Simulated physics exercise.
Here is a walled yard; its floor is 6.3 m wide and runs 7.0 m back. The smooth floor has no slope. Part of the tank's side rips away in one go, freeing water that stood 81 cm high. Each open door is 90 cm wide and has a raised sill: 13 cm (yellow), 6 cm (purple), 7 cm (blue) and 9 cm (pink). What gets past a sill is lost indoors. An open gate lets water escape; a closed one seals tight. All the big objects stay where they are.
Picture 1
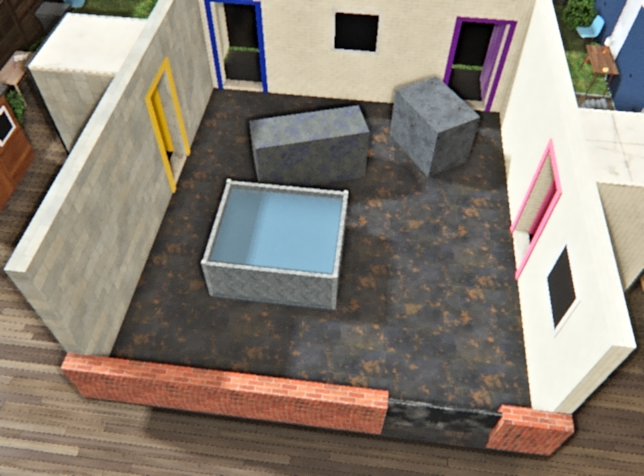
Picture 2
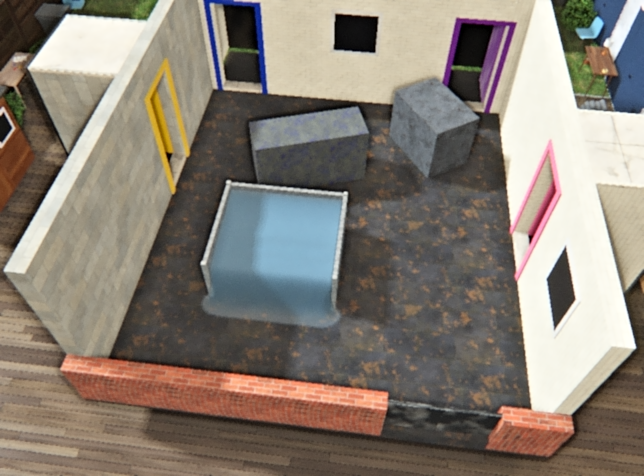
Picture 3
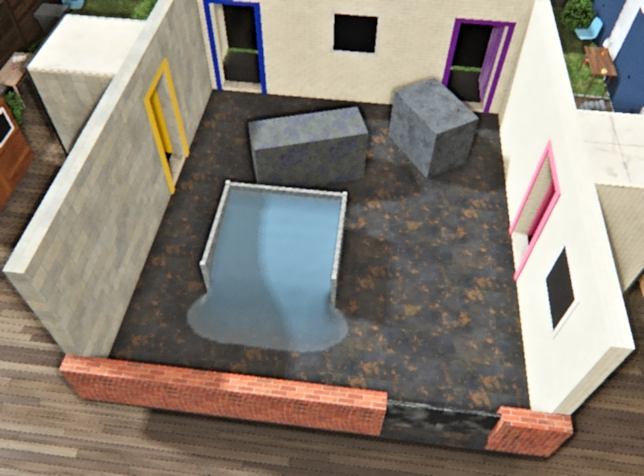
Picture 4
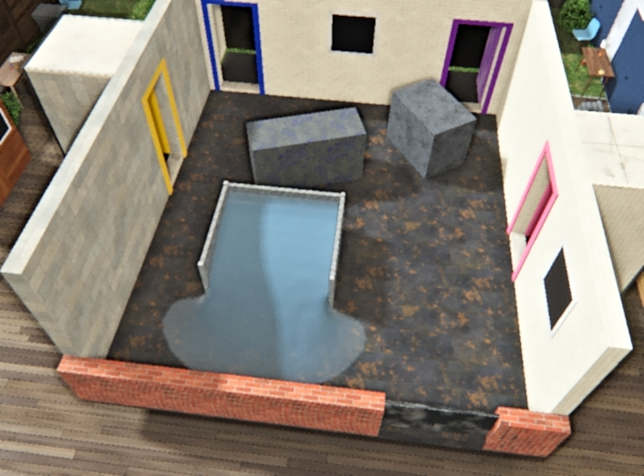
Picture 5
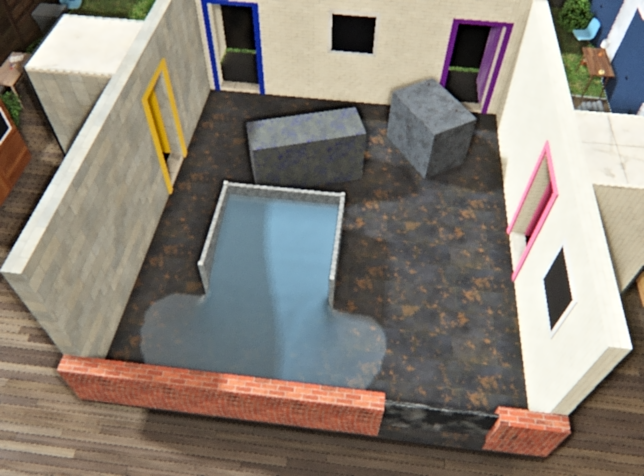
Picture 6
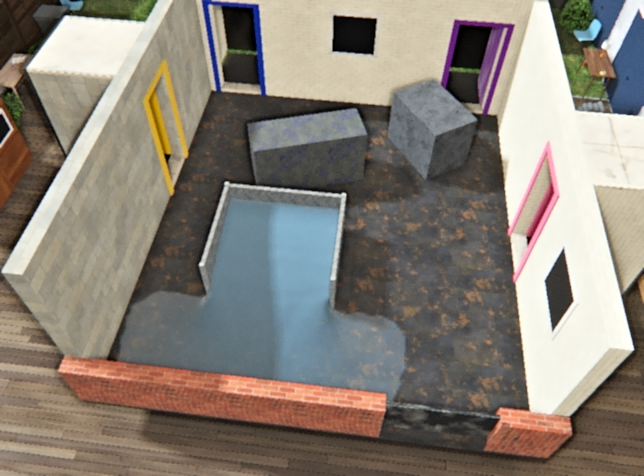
In this clip, the near side of a rectangular tank of water in a walled yard gives way, and water pours out over the dark floor, spreading left and right in front of the tank and alongside the low brick wall.
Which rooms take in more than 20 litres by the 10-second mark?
The water let in: At the yellow door it does not reach the limit; at the purple door it goes over the limit; at the blue door it passes the limit; at the pink door it does not reach the limit.
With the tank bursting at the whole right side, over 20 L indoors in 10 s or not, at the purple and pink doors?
Against that limit: Purple above, pink over.
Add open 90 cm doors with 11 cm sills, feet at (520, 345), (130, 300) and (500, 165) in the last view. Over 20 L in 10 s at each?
In that order: Above, over, not over.
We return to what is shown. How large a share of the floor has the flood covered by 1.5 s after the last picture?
About 30 per cent.
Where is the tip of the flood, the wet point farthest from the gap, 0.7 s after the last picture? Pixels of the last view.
Near (505, 429).
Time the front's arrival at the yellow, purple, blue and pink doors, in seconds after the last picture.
Arrival: Yellow 2.0 s, purple 3.6 s, blue 3.0 s, pink 1.8 s.
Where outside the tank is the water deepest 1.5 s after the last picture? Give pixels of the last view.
Near (99, 380).
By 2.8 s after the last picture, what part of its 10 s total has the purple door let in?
About 0 per cent.
Then, 0.7 s after the last picture water covers 20 % of the floor and is deepest (55 cm) near (99, 380); yellow door not reached, purple door not reached, blue door not reached, pink door not reached.
Then, 1.5 s after the last picture water covers 30 % of the floor and is deepest (48 cm) near (99, 380); yellow door not reached, purple door not reached, blue door not reached, pink door not reached.
Then, 2.8 s after the last picture water covers 60 % of the floor and is deepest (25 cm) near (518, 431); yellow door 4 cm at the sill, 0 L in, purple door not reached, blue door not reached, pink door 10 cm at the sill, 0 L in.
Then, 5.3 s after the last picture water covers 90 % of the floor and is deepest (19 cm) near (496, 119); yellow door 4 cm at the sill, 0 L in, purple door 12 cm at the sill, 31 L in, blue door 16 cm at the sill, 132 L in, pink door 7 cm at the sill, 1 L in.
Then, 9.3 s after the last picture water covers 100 % of the floor and is deepest (12 cm) near (411, 170); yellow door 3 cm at the sill, 0 L in, purple door 10 cm at the sill, 81 L in, blue door 6 cm at the sill, 183 L in, pink door 4 cm at the sill, 1 L in.
